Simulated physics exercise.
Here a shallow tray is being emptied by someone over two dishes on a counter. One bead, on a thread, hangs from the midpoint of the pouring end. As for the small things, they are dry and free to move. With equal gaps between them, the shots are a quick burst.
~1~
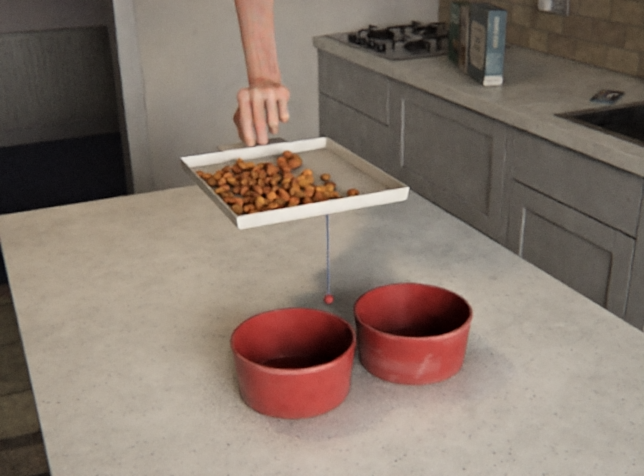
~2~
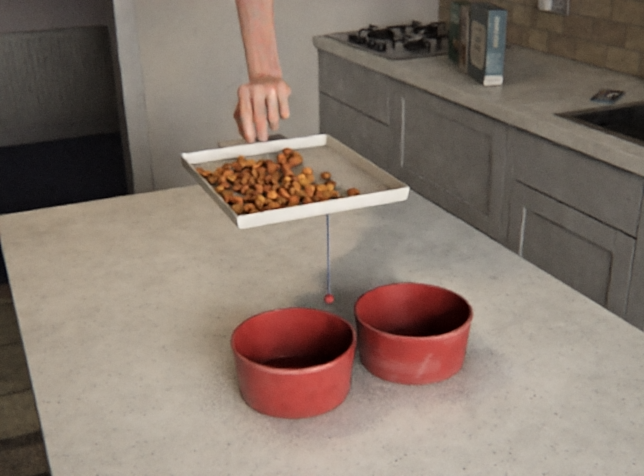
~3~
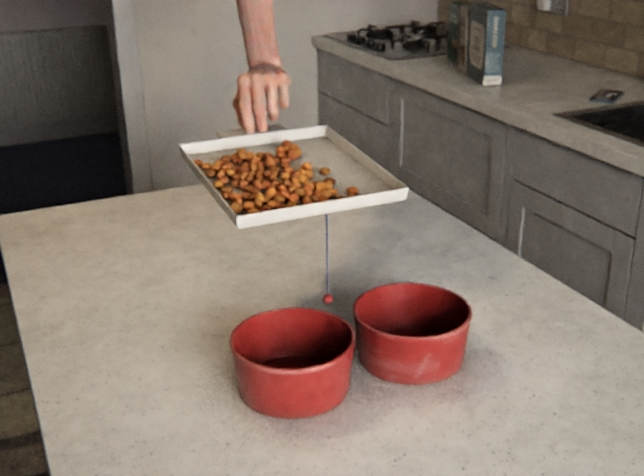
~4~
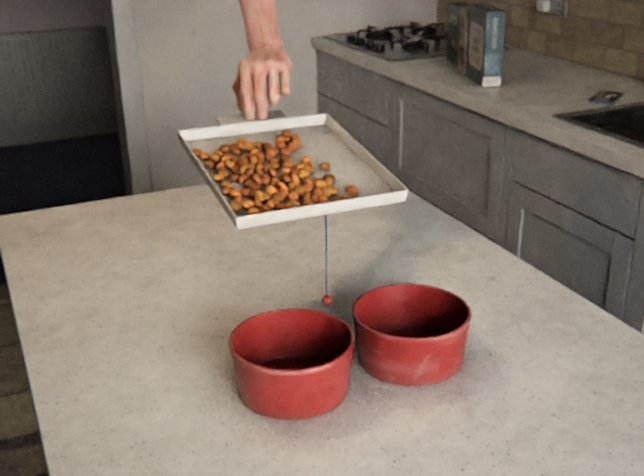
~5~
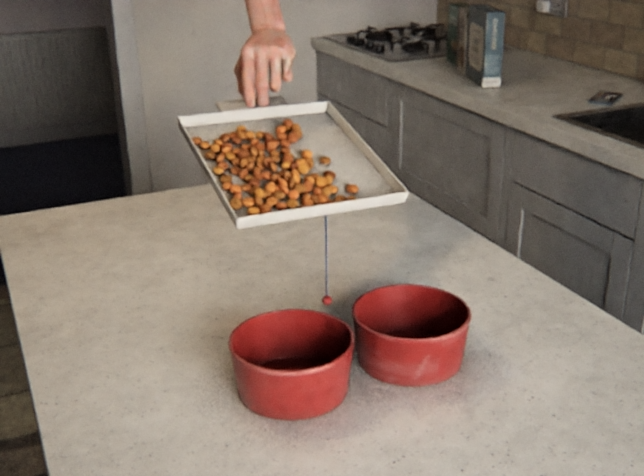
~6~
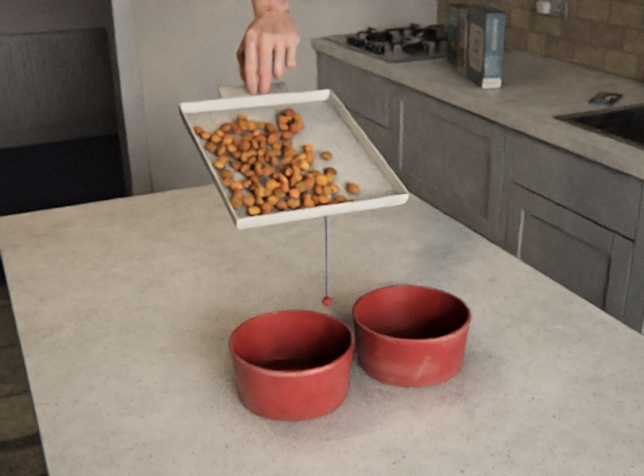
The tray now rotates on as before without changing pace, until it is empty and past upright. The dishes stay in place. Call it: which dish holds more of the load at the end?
The left one holds more.
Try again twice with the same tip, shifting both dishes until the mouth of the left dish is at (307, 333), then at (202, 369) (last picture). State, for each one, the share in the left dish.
About 70 and 0 per cent.
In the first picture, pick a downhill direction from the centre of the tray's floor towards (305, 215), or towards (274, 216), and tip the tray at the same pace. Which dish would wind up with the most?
The leftmost dish, then the leftmost dish.
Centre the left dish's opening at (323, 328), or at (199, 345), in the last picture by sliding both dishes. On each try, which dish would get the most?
Result for the first try: The dish on the left side; for the second: The dish on the right side.
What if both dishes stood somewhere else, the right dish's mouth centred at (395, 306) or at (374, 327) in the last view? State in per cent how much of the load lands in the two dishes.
You'd see roughly 70 per cent first and roughly 80 per cent second.
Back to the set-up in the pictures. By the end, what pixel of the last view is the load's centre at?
Centre at rest: Close to (324, 382).
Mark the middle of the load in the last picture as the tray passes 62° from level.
Mark it at roughly (308, 189) in the final frame.
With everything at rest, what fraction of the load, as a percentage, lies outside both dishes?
Somewhere around 10 in a hundred.
Soon after the last picture, tray tipped steeply; nearly all on the tray; a stray few in the air.
A little later, tray tipped right over; about a third on the tray; about a third in the left dish; about a quarter in the right dish; a small part outside both; a small part in the air.
Later still, tray tipped past a quarter turn; about two thirds in the left dish; about a third in the right dish; a small part outside both.
At rest, tray tipped past a quarter turn; about two thirds in the left dish; about a third in the right dish; a small part outside both.
